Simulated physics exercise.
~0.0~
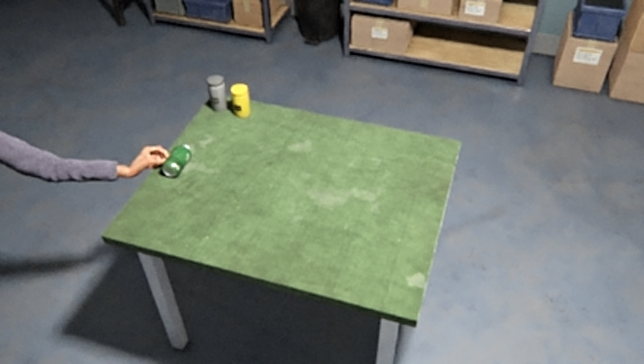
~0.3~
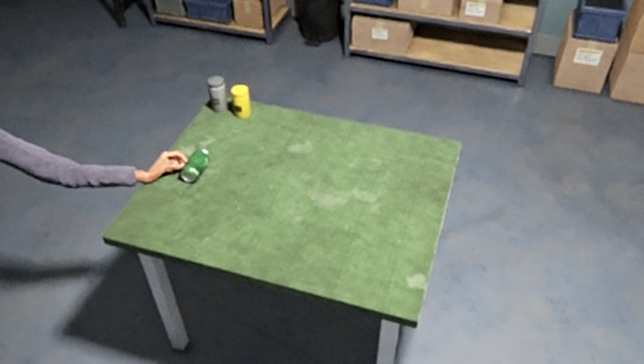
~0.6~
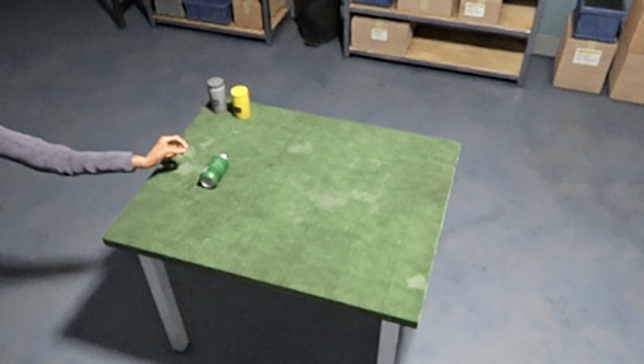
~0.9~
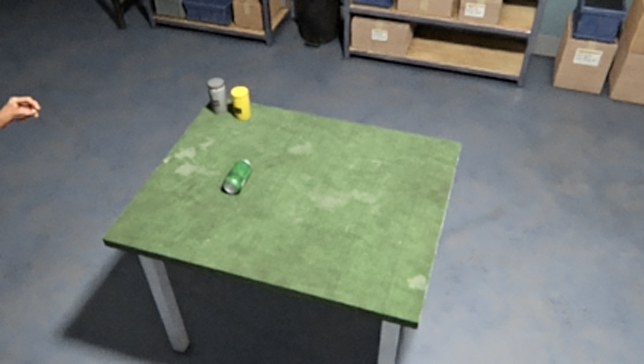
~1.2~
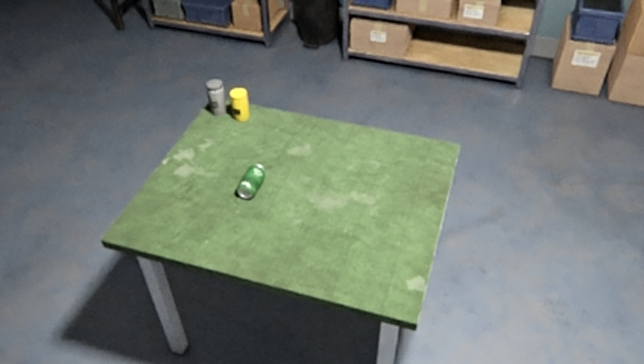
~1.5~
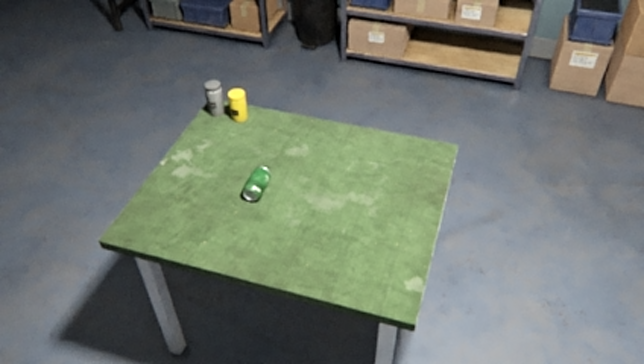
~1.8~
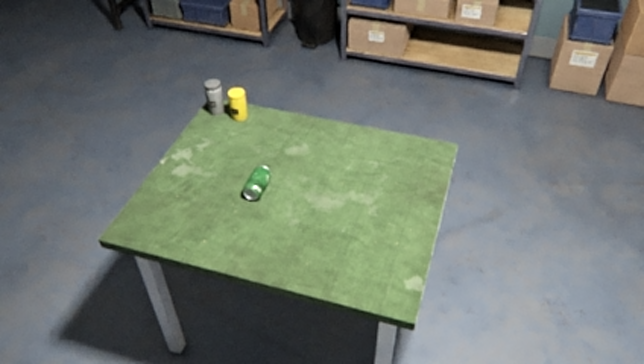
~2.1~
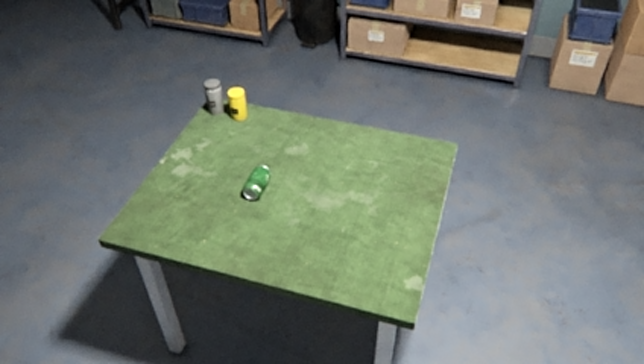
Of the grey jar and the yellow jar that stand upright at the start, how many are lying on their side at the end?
None of them are lying down at the end. The grey jar and the yellow jar both still stand upright on the table.
